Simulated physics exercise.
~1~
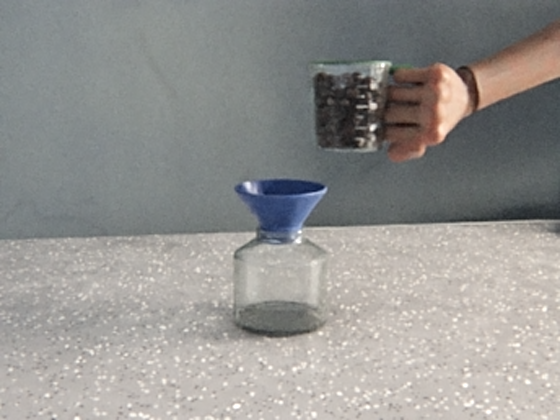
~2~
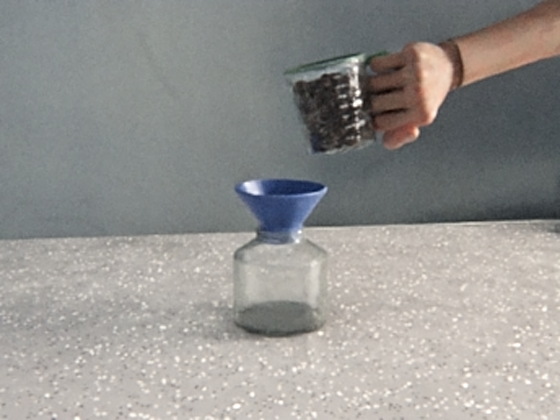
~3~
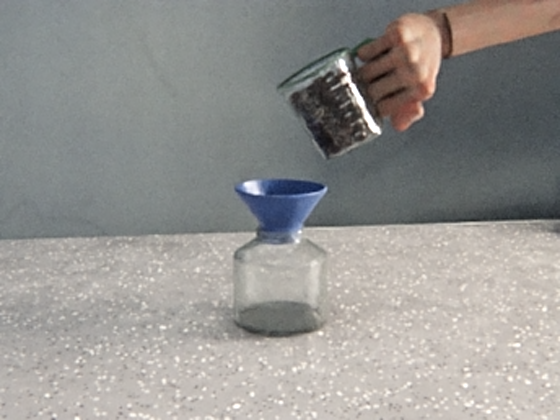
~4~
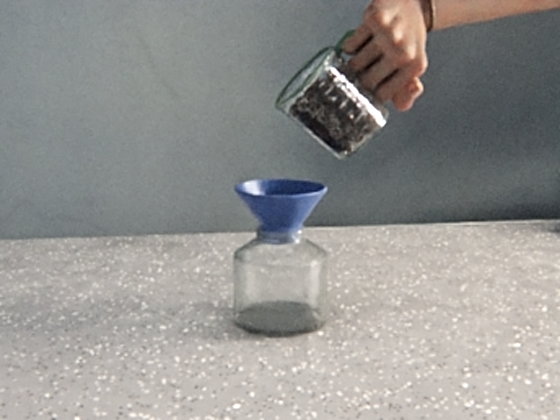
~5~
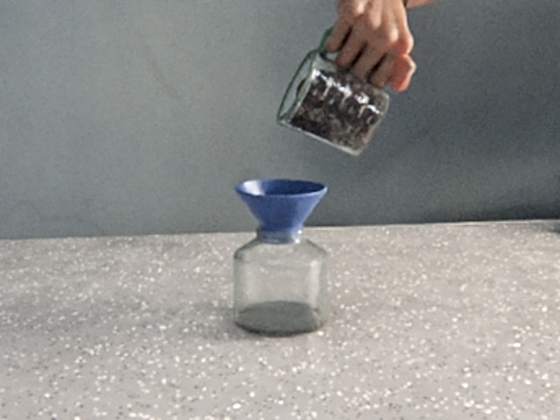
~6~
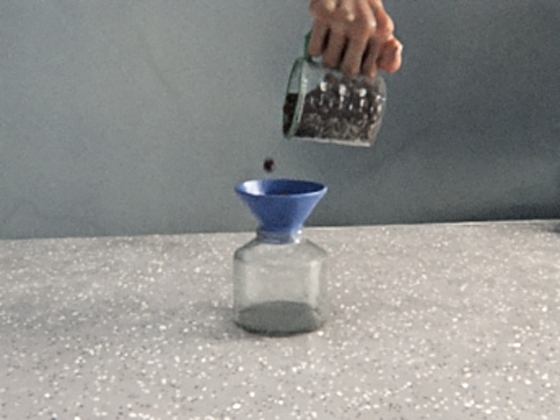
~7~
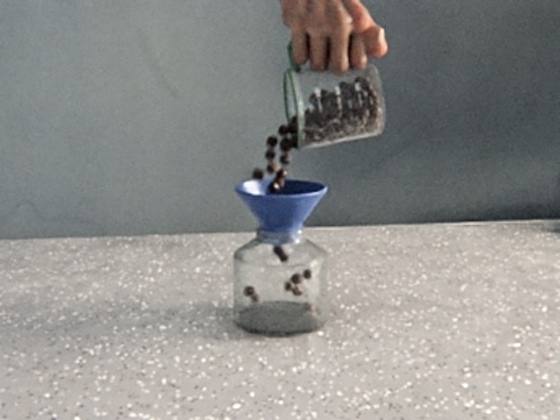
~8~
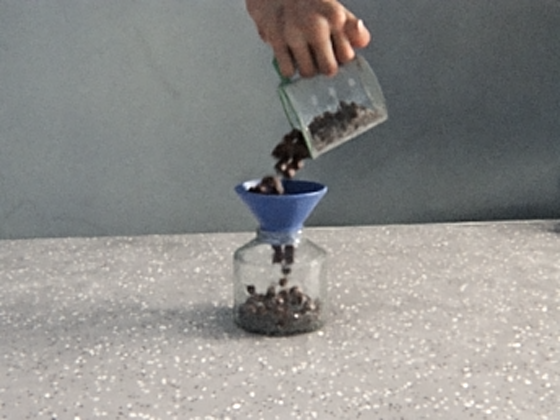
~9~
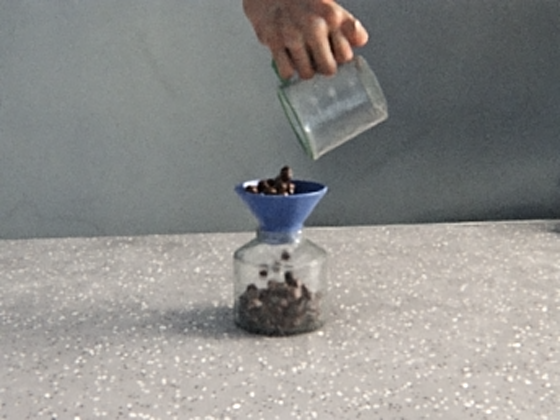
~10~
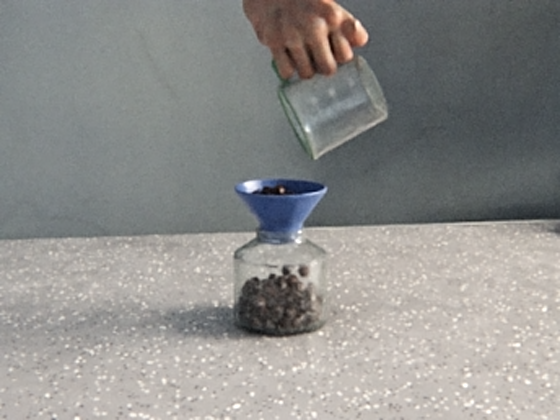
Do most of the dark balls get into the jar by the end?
Yes, the larger part of the balls ends up in the jar. A fair share is still above it in the funnel, and none lie spilt on the table.
